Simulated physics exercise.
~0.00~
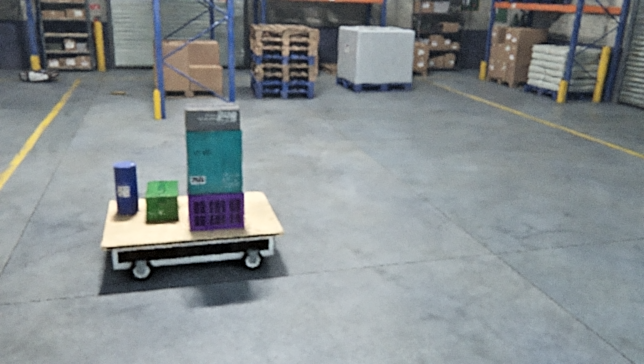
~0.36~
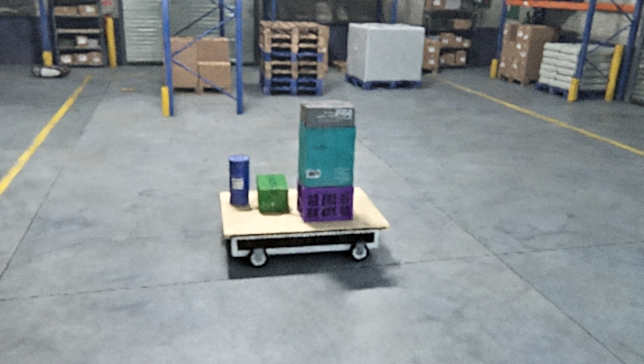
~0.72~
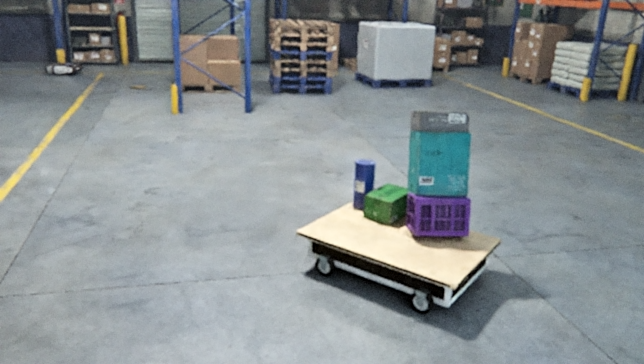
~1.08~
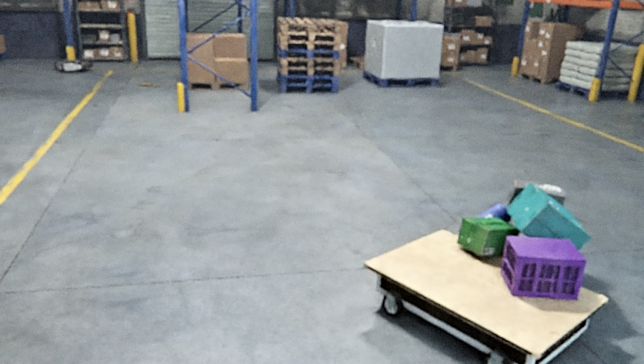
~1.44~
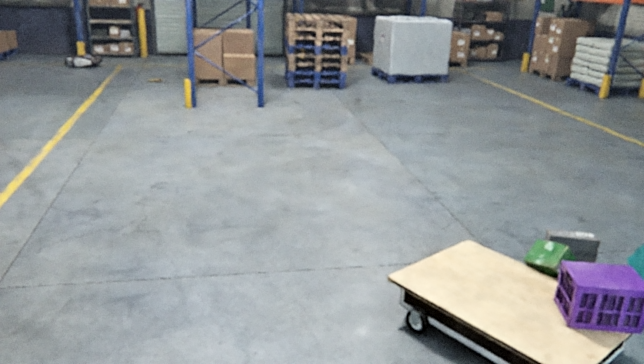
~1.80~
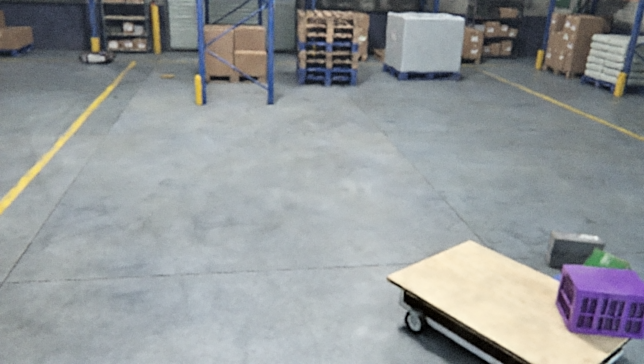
A flat wooden cart on wheels rolls across a grey warehouse floor, seen from slightly above, with shelving and stacked pallets behind. It carries a blue canister, a green box and a purple crate, with a tall turquoise box and a grey parcel stacked on the crate. The cart moves right, then swings round toward the viewer, and the stack starts to lean. The turquoise box, grey parcel and canister topple off the far side, and the green box tumbles after them. The cart stops at lower right with only the purple crate aboard, shifted to its edge, while the grey parcel and green box lie beyond it.
